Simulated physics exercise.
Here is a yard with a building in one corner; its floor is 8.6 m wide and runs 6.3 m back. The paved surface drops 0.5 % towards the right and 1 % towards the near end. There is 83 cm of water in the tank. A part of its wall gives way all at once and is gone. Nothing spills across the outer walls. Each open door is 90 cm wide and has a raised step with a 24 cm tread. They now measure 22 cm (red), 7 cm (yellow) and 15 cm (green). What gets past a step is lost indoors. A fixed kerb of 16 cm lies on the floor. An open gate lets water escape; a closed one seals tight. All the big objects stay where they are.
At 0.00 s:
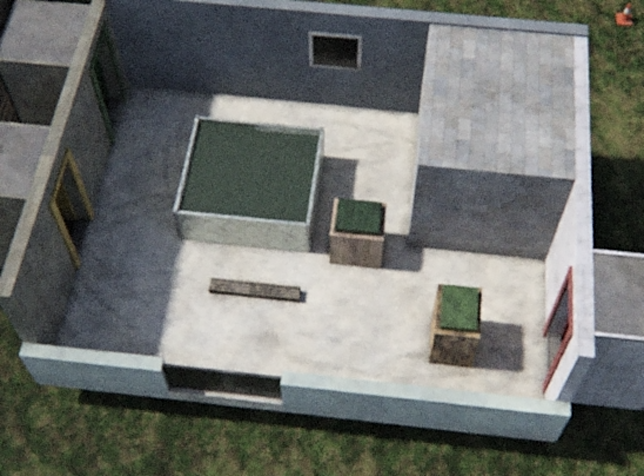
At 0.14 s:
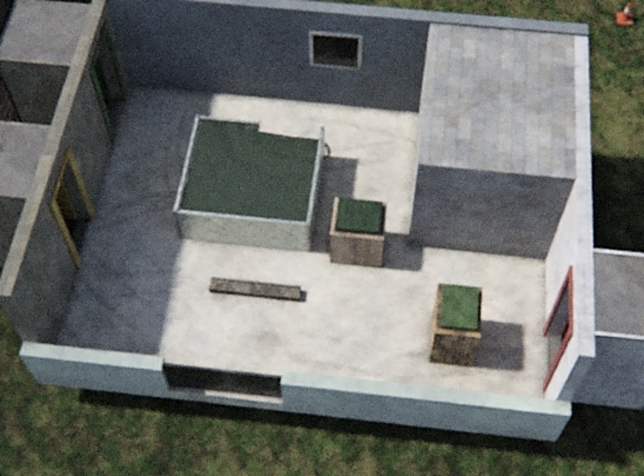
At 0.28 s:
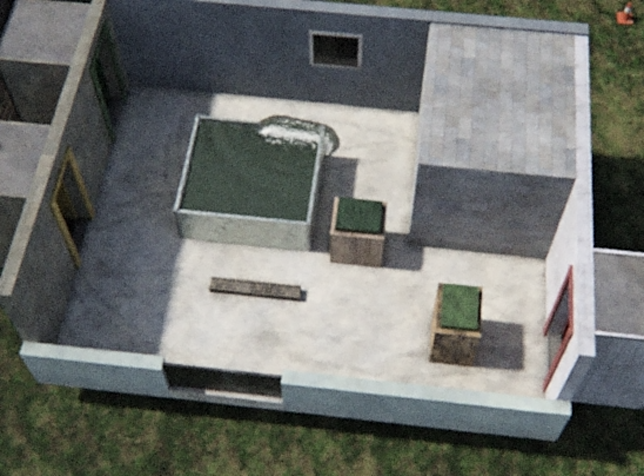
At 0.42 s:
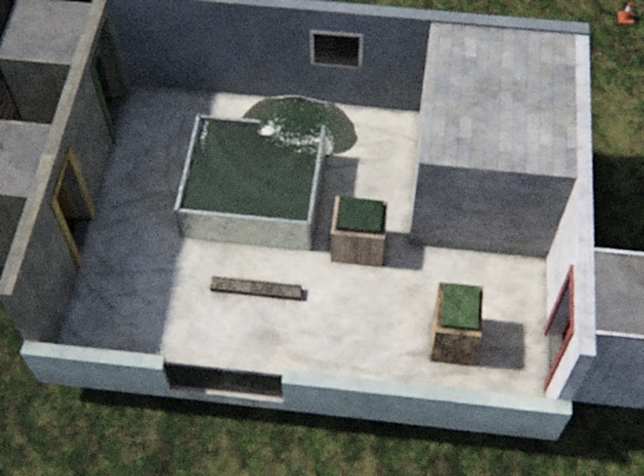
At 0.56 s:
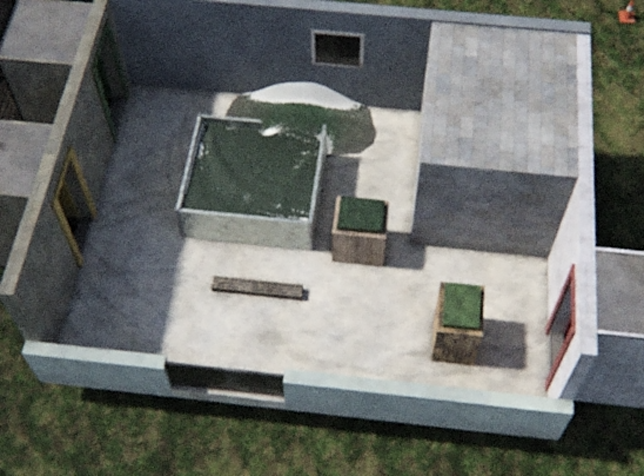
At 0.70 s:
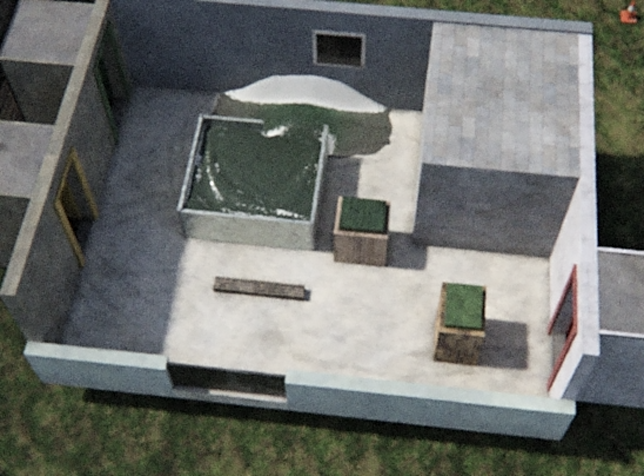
At the start, a square tank of still, dark green water stands inside a roofless building with pale paving. A section of its far wall disappears, and water pours through the gap in a foamy burst. The pool spreads behind the tank and toward the right while the surface inside ripples and swirls.
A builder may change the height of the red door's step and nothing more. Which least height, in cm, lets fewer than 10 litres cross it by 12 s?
It would have to be roughly 8 cm high.
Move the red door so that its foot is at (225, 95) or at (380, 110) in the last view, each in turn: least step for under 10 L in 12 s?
About 12.0 and 32 cm.
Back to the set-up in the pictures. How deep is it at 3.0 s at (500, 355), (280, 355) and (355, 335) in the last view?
Roughly 0, 0 and 2 cm, in turn.
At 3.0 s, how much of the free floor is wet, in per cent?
Near 40 per cent is wet.
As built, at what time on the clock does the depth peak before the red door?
Near 11.5 s.
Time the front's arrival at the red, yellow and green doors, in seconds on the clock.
Arrival: Red 5.0 s, yellow 2.8 s, green 1.6 s.
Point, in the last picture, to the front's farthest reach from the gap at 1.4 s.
Around (131, 91).
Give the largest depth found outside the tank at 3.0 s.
Roughly 42 cm.
After 1.4 s water covers 15 % of the floor, deepest (66 cm) near (419, 117); it has not reached the red door.
After 3.0 s water covers 40 % of the floor, deepest (42 cm) near (419, 124); it has not reached the red door.
After 12.0 s water covers 100 % of the floor, deepest (17 cm) near (383, 400); 10 cm at the red door, 0 litres in over its 22 cm step.
At the red door as built, the water arrived by 5.0 s and peaked near 11 cm at 11.4 s.
With a step of 7 cm, 18 litres would have come in within the 12 s; with 10 cm, 2 litres. So under 10 litres takes about 8 cm.
